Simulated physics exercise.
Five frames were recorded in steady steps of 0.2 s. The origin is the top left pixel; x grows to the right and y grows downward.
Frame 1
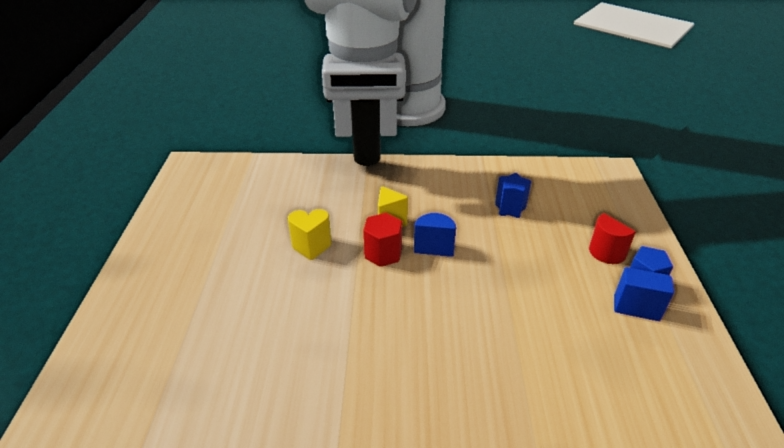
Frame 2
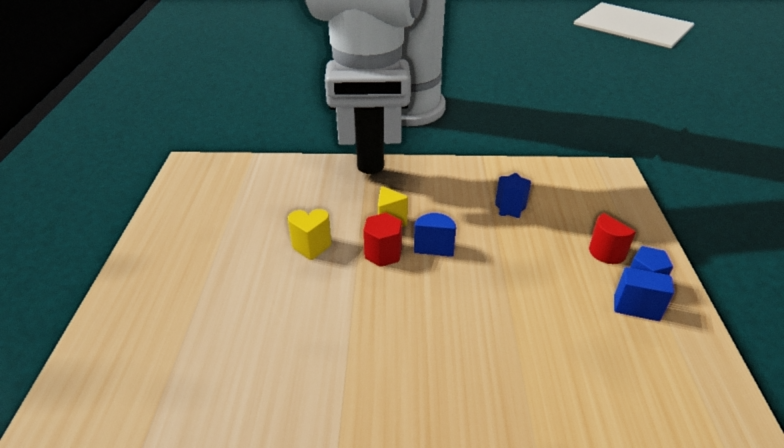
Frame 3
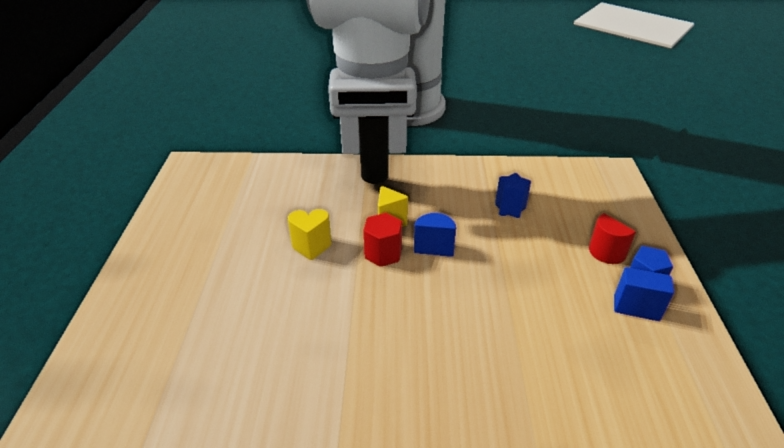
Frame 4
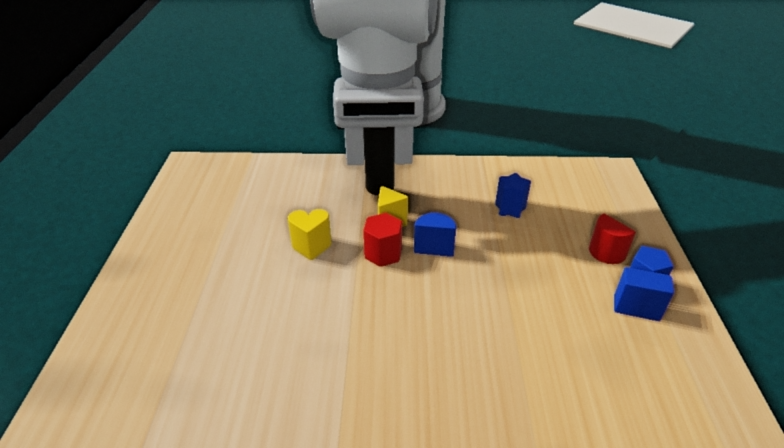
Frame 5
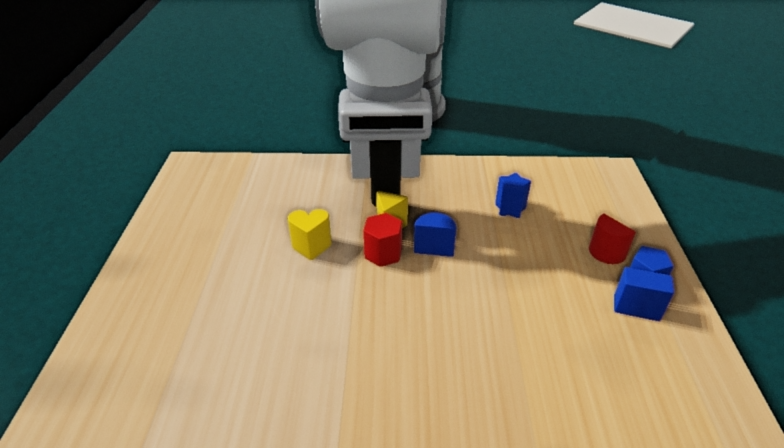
On a light wooden board over a green surface, a grey robot arm lowers its black pusher toward the viewer and slightly right, reaching the yellow triangular block, which barely shifts, while the red and blue blocks and yellow heart stay still.
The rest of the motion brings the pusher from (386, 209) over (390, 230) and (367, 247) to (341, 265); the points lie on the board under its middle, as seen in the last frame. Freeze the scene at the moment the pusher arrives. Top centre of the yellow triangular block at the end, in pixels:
When the path ends, it will be at (403, 221).
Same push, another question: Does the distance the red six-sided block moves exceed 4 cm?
Final answer: No.
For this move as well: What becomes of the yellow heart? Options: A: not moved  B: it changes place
The correct letter is A.
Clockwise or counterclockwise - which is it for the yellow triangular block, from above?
That block twists counter-clockwise.
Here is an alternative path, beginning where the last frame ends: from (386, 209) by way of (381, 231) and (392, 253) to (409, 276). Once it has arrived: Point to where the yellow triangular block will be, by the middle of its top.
The centre of its top face lies at (439, 246).
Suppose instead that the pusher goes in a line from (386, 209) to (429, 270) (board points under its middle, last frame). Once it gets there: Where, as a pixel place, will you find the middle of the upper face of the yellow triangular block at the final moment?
I expect it at (418, 259).
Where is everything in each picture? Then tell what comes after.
In the first frame, tip of the pusher (367, 159), middles of tops, yellow heart (308, 218), red six-sided block (383, 225), yellow triangular block (390, 196).
In the second frame, pusher (371, 167), nothing pushed.
In the third frame, pusher (375, 176), nothing pushed.
In the fourth frame, pusher (380, 187), nothing pushed.
In the fifth frame, pusher (386, 201), yellow heart (308, 218), red six-sided block (383, 225), yellow triangular block (390, 199).
The first path, step by step. One third of the way, pusher (390, 221); red six-sided block (384, 234), turned 35° clockwise; yellow triangular block (402, 217), turned 45° anticlockwise.
Two thirds of the way, pusher (366, 239); red six-sided block (384, 238), turned 45° clockwise; yellow triangular block (403, 221), turned 60° anticlockwise.
At the end, pusher (340, 256); yellow heart unmoved; red six-sided block (385, 240), turned 40° clockwise; yellow triangular block (403, 221), turned 60° anticlockwise.
